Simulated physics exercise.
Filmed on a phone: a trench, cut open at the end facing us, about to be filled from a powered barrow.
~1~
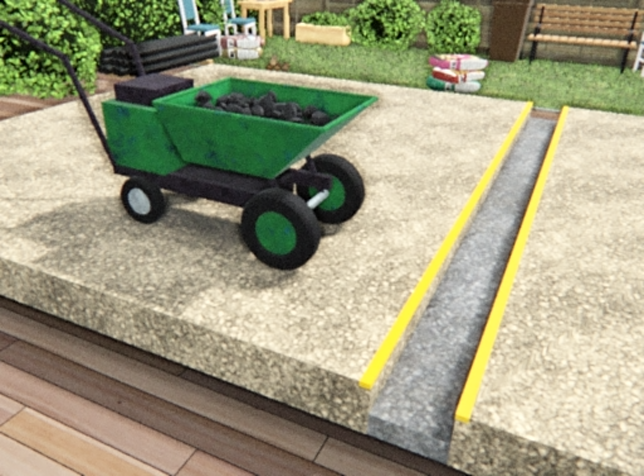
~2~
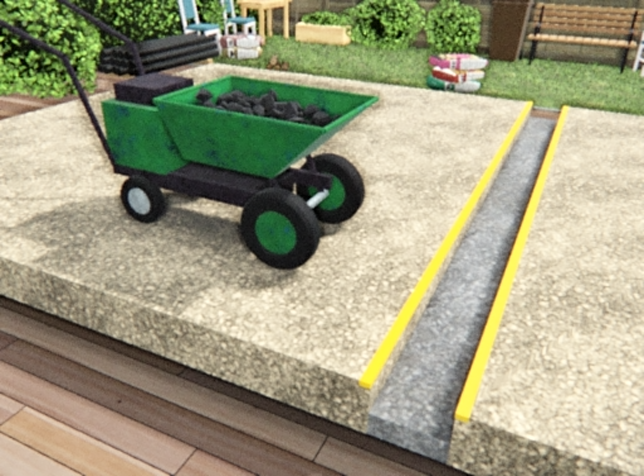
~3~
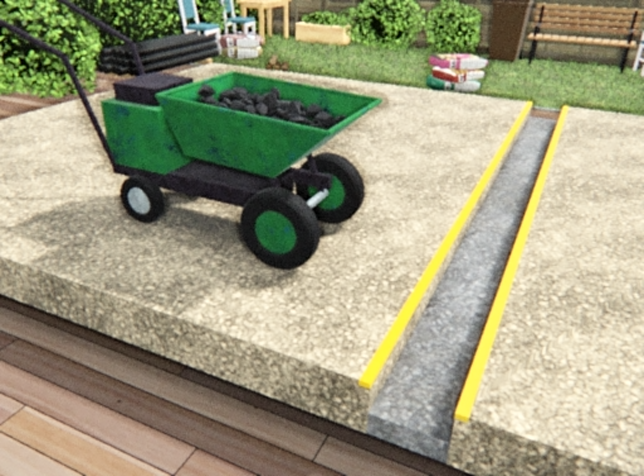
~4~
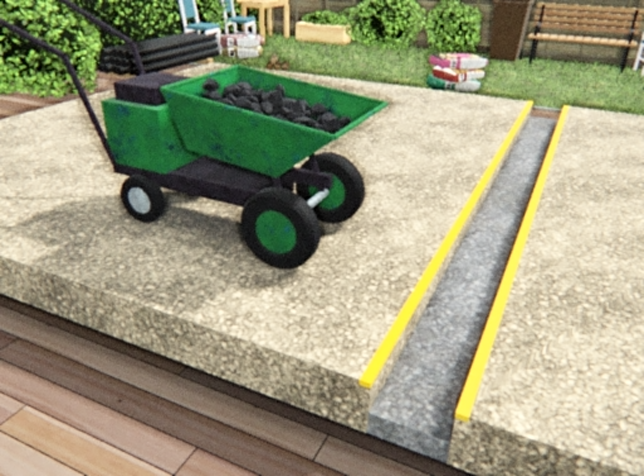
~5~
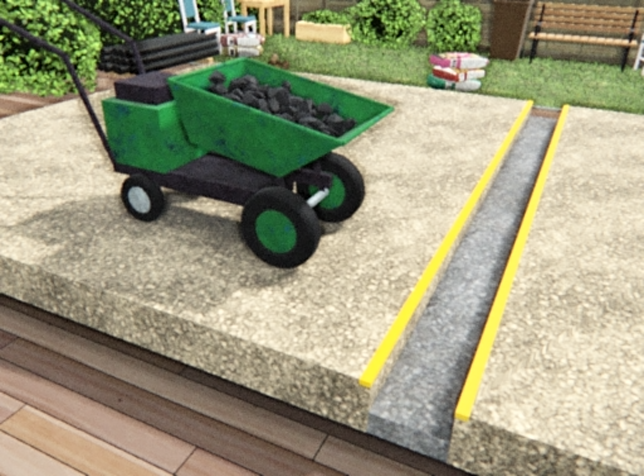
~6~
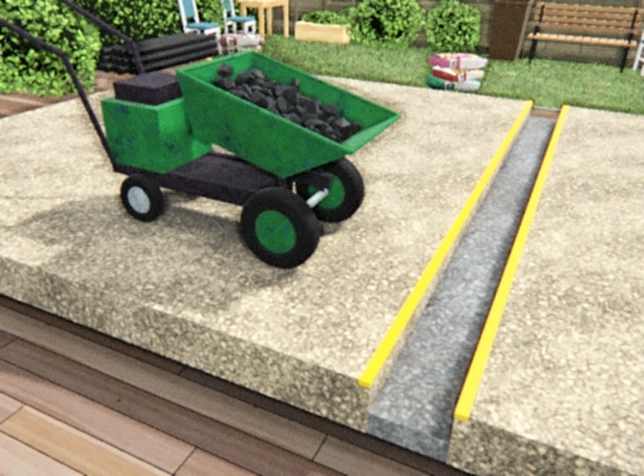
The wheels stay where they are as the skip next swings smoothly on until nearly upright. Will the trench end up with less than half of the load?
The trench is going to be left with upwards of half the load.
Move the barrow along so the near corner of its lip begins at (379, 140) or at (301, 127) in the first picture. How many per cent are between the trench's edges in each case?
You'd get 70 in a hundred the first time and 60 in a hundred the second.
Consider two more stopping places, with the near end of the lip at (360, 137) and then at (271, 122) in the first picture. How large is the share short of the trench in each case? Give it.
Position 1: Near 0 %; position 2: Near 50 %.
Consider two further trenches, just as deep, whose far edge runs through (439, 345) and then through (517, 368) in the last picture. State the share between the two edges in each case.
The first try comes to close to 50 per cent, the next to 90 per cent.
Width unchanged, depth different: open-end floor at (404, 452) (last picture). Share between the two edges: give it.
The share comes out near 90 percent.
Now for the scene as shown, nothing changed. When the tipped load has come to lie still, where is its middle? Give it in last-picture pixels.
Near (459, 285), more or less.
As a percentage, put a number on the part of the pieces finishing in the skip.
5 per cent, roughly.
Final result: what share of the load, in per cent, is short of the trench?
Result: Some 15 % of the load.
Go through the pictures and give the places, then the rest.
In the first picture, lip of the skip at (322, 131), level; top of the load at (245, 118), lumps of coal; first edge of the trench at (395, 332); far edge at (482, 359), the trench over half as wide as the skip, and about half as deep as wide.
In the second picture, lip of the skip at (324, 131), level; top of the load at (246, 117).
In the third picture, lip of the skip at (328, 134), tipped barely; top of the load at (248, 114).
In the fourth picture, lip of the skip at (334, 138), tipped a little; top of the load at (250, 101).
In the fifth picture, lip of the skip at (342, 144), tipped a little; top of the load at (240, 100).
In the sixth picture, lip of the skip at (350, 153), tipped clearly; top of the load at (239, 95); first edge of the trench at (394, 331); far edge at (481, 357).
Soon, skip tipped steeply; all in the skip.
A while on, skip tipped steeply; most in the skip; a stray few short of the trench; a small part in or heaped over the trench; a stray few falling.
Towards the end, skip tipped right over; a small part in the skip; a small part short of the trench; most in or heaped over the trench; a stray few beyond it.
Finally, skip tipped right over; a stray few in the skip; a small part short of the trench; most in or heaped over the trench; a stray few beyond it.
